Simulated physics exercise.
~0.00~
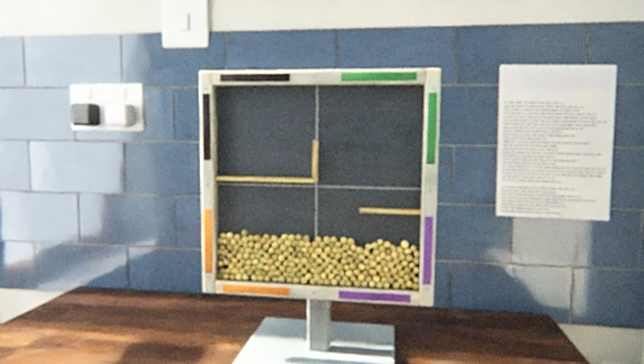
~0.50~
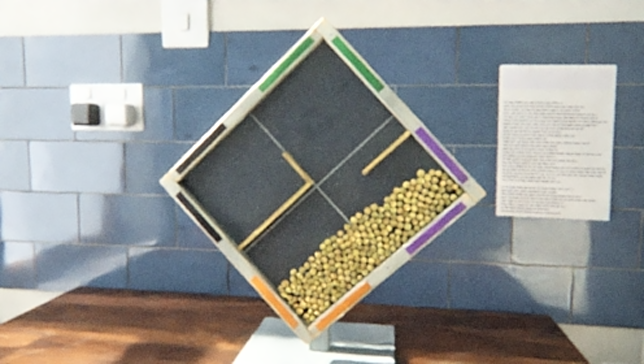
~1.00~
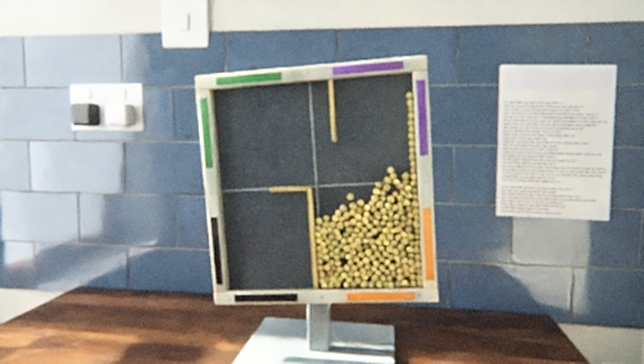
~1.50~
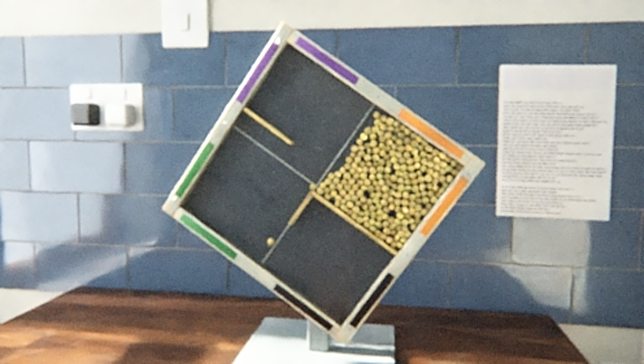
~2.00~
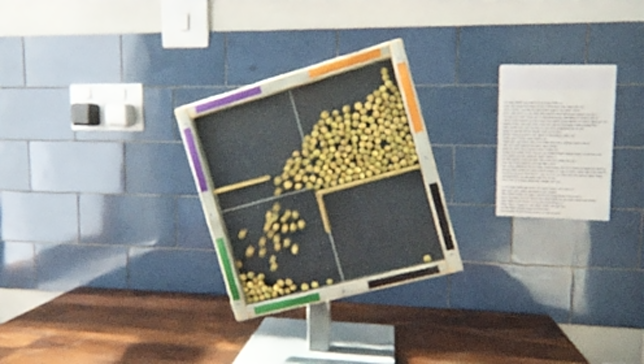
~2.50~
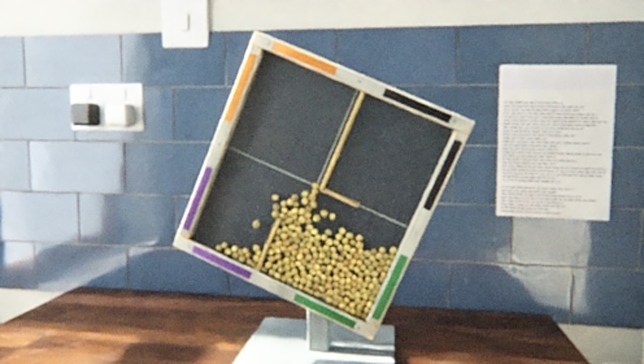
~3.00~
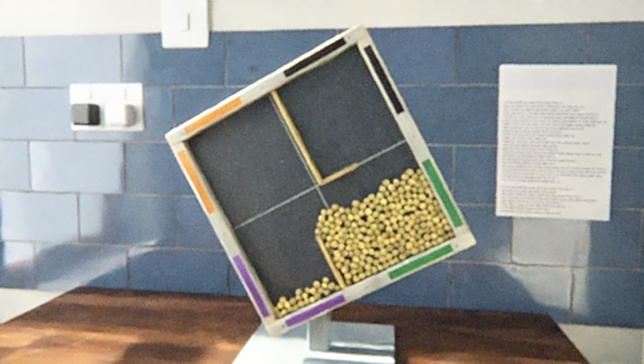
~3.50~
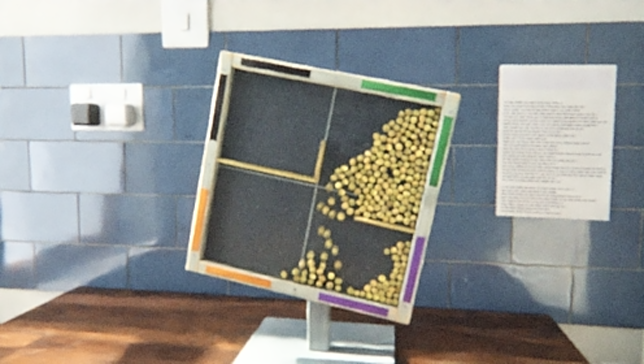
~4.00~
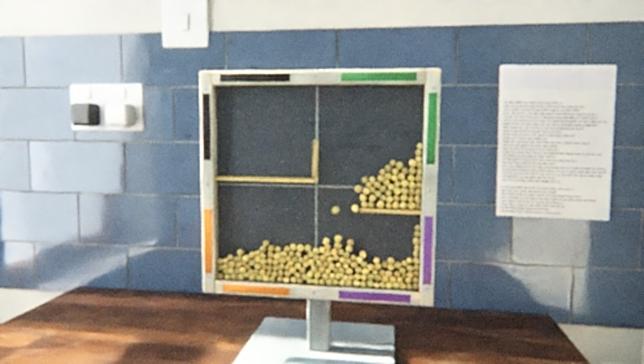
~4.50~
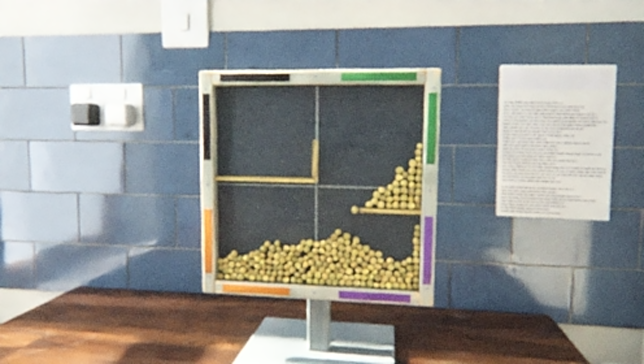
On a wooden counter against blue tiles, a square case of pale beans turned counterclockwise through one full circle, the beans sliding and spilling past its inner ledges, until it stopped upright with most heaped along the bottom and some on the right ledge.
